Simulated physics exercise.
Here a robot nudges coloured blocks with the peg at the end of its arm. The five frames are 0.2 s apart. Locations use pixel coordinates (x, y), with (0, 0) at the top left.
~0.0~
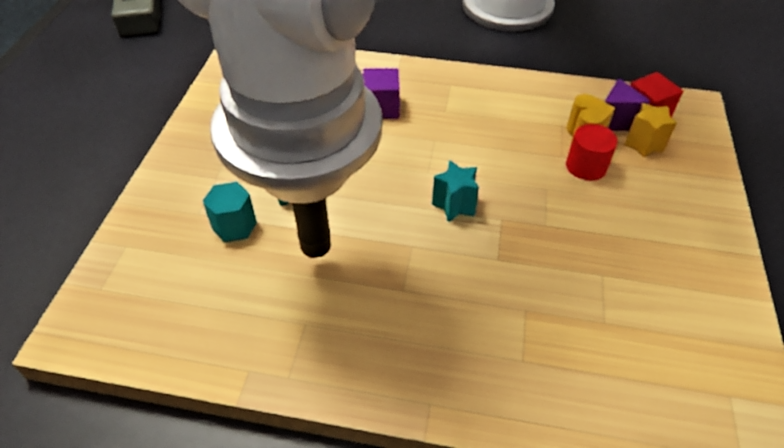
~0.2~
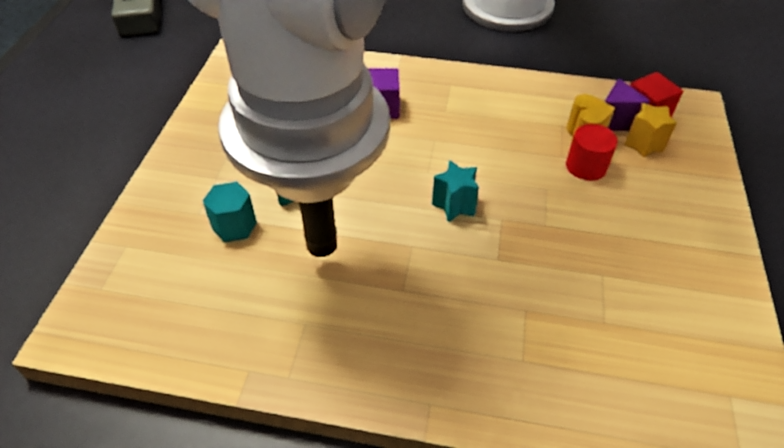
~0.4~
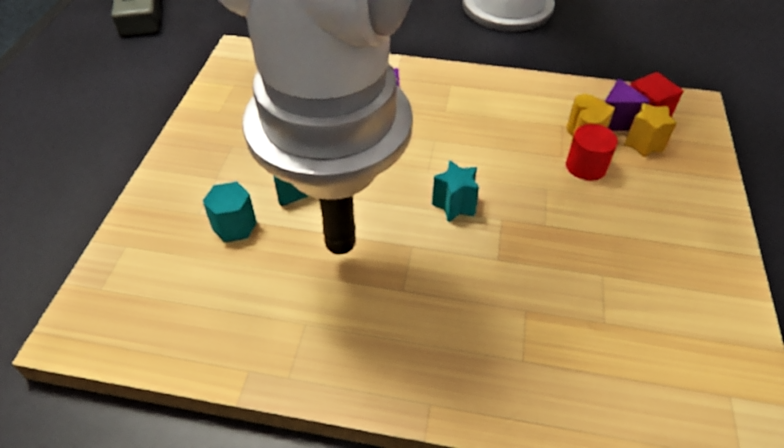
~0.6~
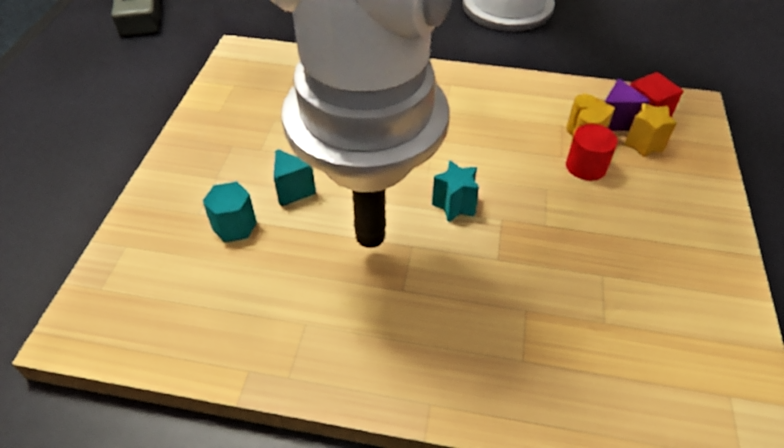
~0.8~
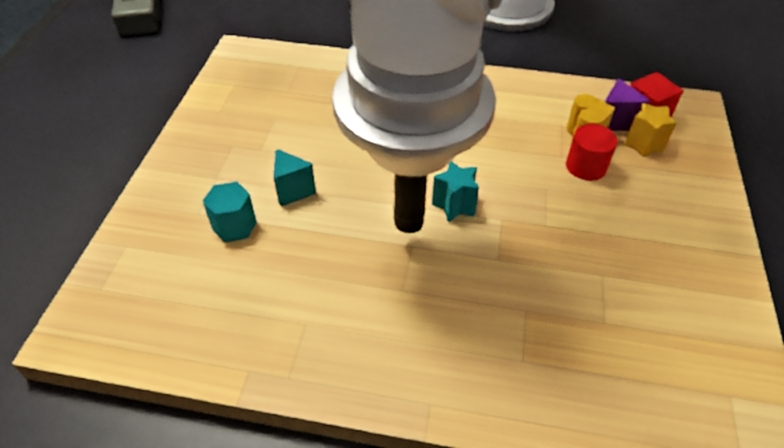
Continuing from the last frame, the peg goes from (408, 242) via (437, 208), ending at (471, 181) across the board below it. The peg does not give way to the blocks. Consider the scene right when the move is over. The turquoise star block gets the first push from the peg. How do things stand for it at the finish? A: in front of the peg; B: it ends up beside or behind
The correct letter is A.
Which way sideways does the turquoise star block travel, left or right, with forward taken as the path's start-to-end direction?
That block drifts right.
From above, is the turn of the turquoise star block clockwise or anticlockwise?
It turns round clockwise.
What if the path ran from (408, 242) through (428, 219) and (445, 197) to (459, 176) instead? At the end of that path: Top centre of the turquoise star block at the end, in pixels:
I'd place it at (490, 156), taking the centre of its top.
The first path, step by step. One third of the way, peg (428, 200); nothing pushed yet.
Two thirds of the way, peg (450, 179); turquoise star block (479, 163), turned 20° clockwise.
At the end, peg (474, 163); turquoise star block (505, 152), turned 35° clockwise.
